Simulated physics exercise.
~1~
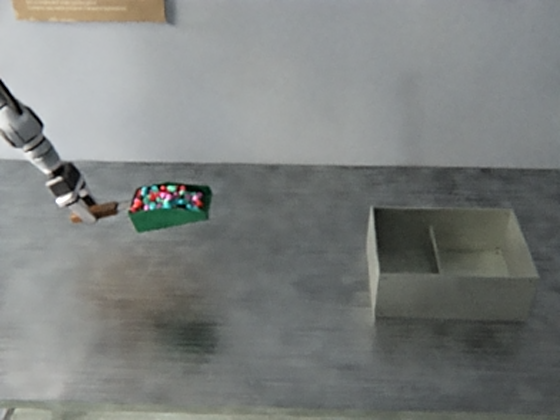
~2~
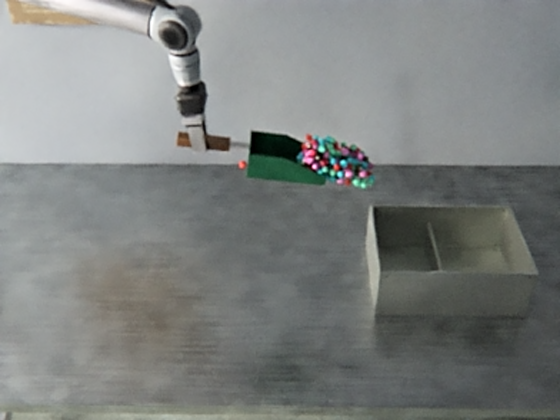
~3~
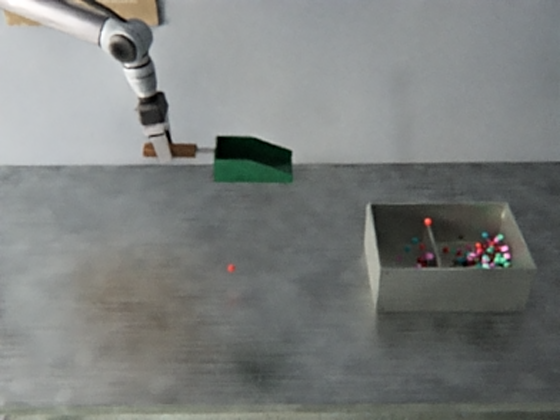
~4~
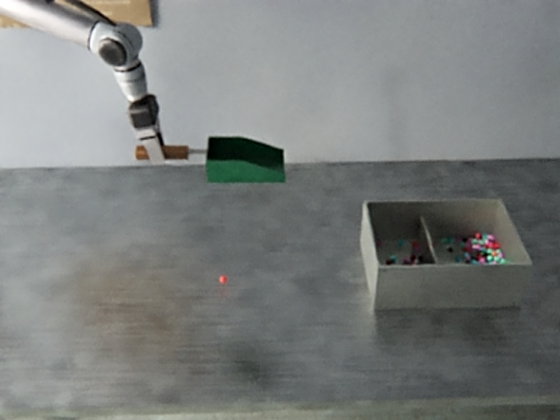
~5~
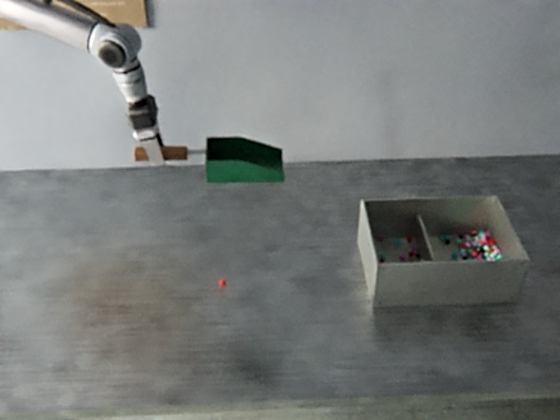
A robot arm swinging a green scoop right and flinging colourful round sweets into a divided bin, most landing in the far-side part.
